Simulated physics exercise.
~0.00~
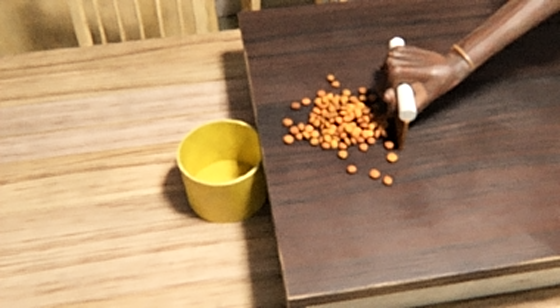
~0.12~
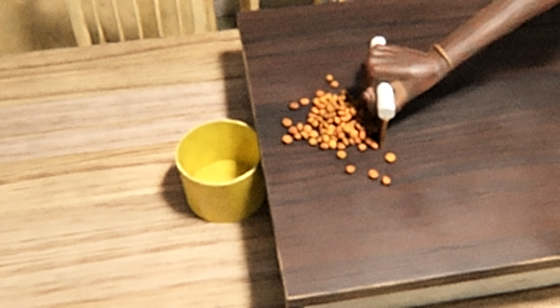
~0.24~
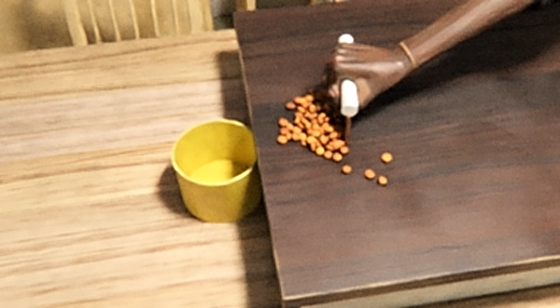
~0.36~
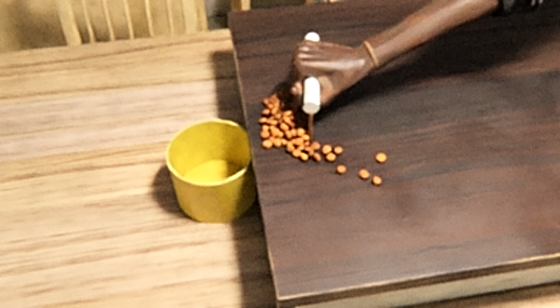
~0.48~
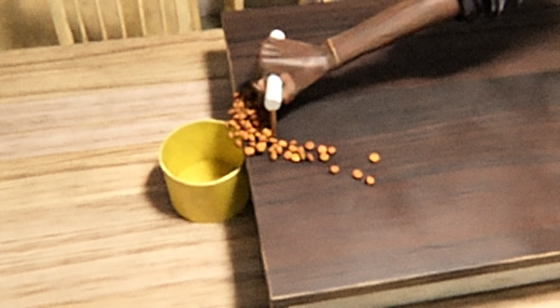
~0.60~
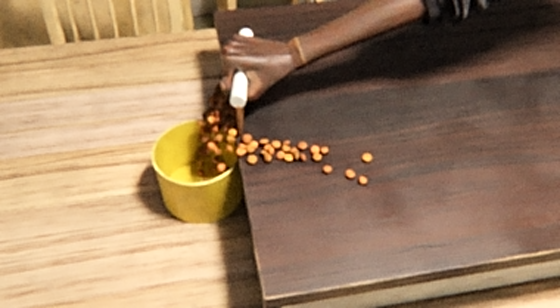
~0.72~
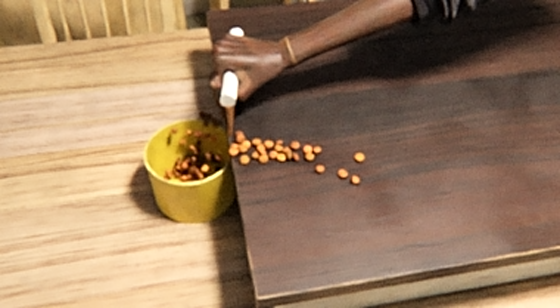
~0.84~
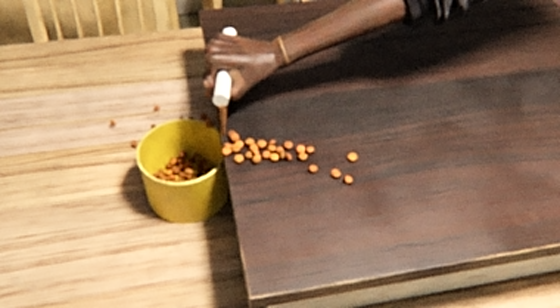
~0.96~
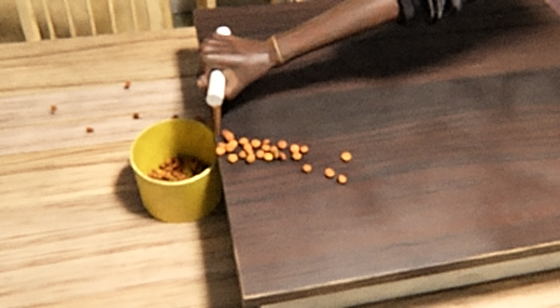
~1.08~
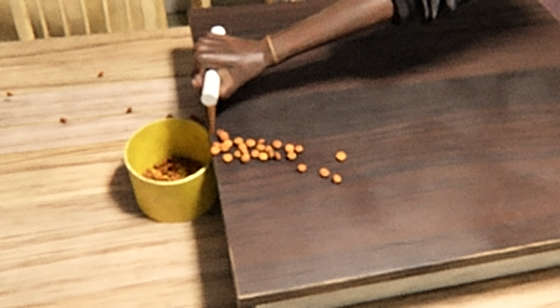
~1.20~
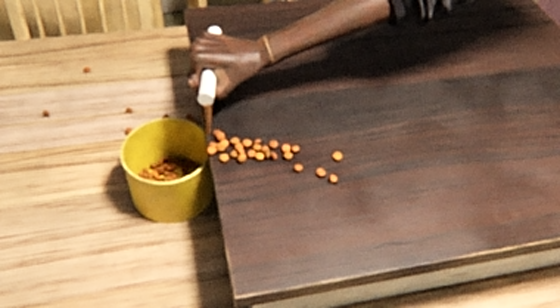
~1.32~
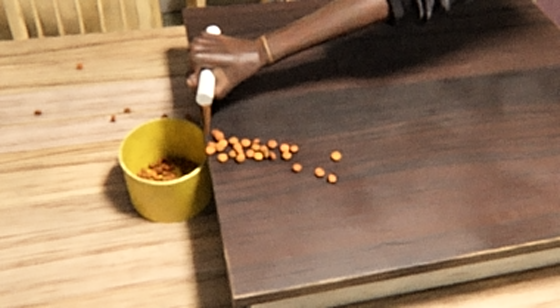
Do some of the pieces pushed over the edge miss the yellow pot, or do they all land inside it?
Some miss the yellow pot and end up on the table, while many others land inside it.
